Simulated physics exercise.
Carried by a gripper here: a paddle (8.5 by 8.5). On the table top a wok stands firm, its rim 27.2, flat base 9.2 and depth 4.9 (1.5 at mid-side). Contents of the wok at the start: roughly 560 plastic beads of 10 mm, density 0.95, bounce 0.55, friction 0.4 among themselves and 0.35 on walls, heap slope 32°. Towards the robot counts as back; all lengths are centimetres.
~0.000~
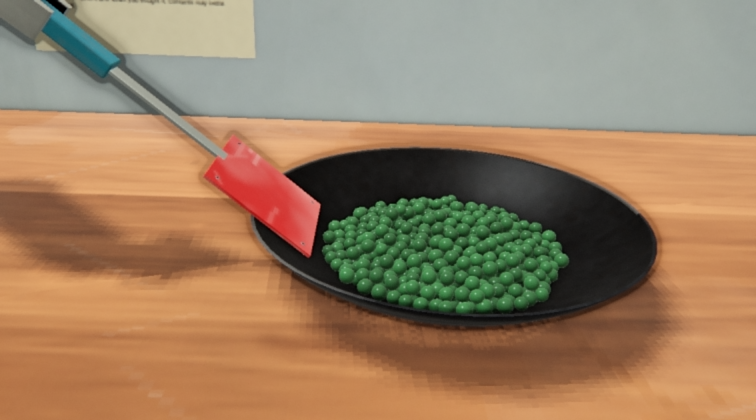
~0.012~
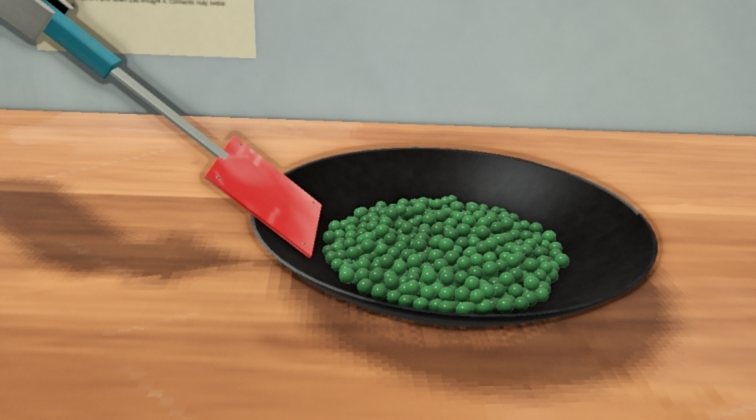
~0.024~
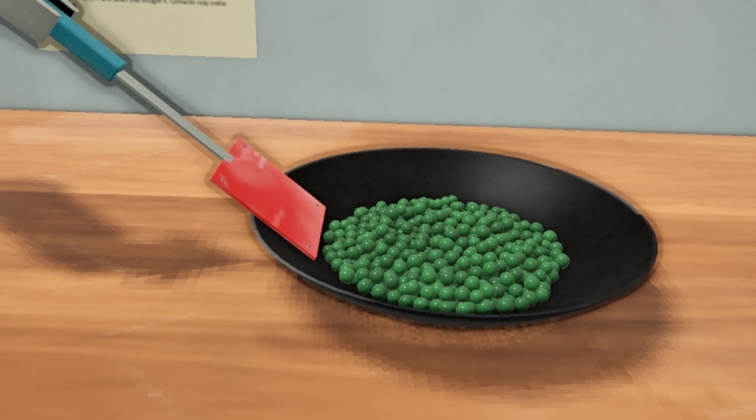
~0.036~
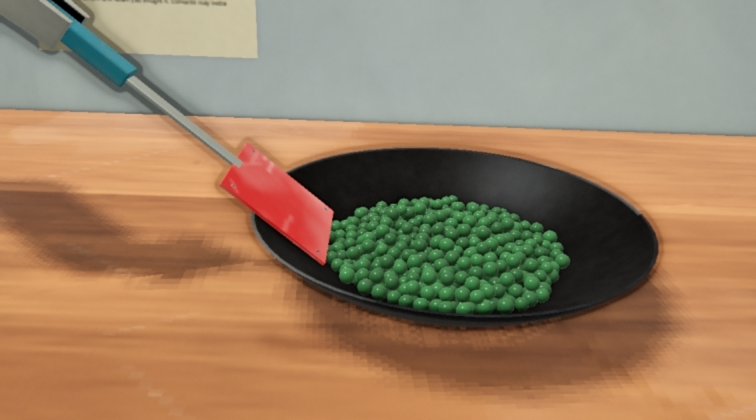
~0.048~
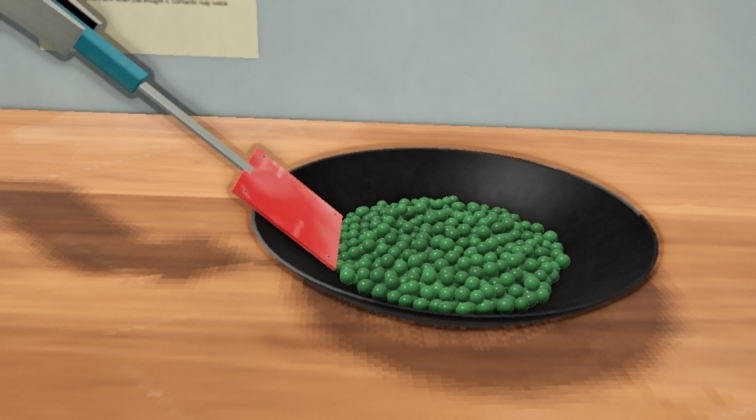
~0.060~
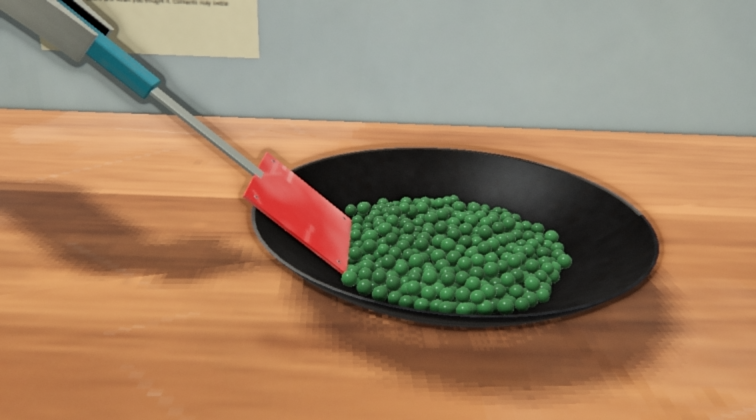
A red paddle held by a gripper sliding slowly right and down into green beads heaped in a black wok on a wooden table.
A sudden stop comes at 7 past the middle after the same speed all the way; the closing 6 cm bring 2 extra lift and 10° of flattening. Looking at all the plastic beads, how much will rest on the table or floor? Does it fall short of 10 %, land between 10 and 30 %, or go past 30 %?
It falls short of 10 %.
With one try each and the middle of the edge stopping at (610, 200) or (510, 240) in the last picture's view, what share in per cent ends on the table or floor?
First try roughly 35 percent, second roughly 0 percent.
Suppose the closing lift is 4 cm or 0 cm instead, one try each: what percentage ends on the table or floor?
Close to 5 and 10 percent respectively.
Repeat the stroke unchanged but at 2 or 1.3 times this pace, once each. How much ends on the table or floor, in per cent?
Try one about 30 %, try two about 10 %.
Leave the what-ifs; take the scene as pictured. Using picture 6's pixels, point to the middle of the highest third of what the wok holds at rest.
Around (575, 223).
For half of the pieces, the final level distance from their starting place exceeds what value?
I'd put it at close to 5 centimetres.
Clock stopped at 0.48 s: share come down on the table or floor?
Some 5 per cent of the load.
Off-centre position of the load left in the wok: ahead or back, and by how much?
Ahead, by around 5.0 cm.
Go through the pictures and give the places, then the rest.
In the first picture, paddle top edge at (219, 154), sloping 40°; upper third of the load around (448, 240), from x 330 to 560, top at y 200; 555 in the wok.
In the second picture, paddle top edge at (220, 154), sloping 40°; upper third of the load around (448, 240), from x 330 to 560, top at y 200.
In the third picture, paddle top edge at (225, 157), sloping 40°; upper third of the load around (448, 240), from x 330 to 560, top at y 200.
In the fourth picture, paddle top edge at (234, 162), sloping 40°; upper third of the load around (449, 240), from x 330 to 560, top at y 200.
In the fifth picture, paddle top edge at (245, 167), sloping 40°; upper third of the load around (449, 240), from x 335 to 565, top at y 200.
In the sixth picture, paddle top edge at (256, 172), sloping 40°; upper third of the load around (448, 239), from x 340 to 565, top at y 200; 555 in the wok.
By 0.15 s, sloping 40°, highest piece 4 above the table; 555 in the wok.
By 0.24 s, sloping 36°, highest piece 6 above the table; 555 in the wok.
By 0.48 s, sloping 30°, highest piece 6 above the table; 537 in the wok, 15 on the table or floor, 3 on the blade or in flight.
By 1.53 s, sloping 30°, highest piece 6 above the table; 536 in the wok, 19 on the table or floor.
Final count, 536 in the wok, 19 on the table or floor. That is 3 % on the table or floor.
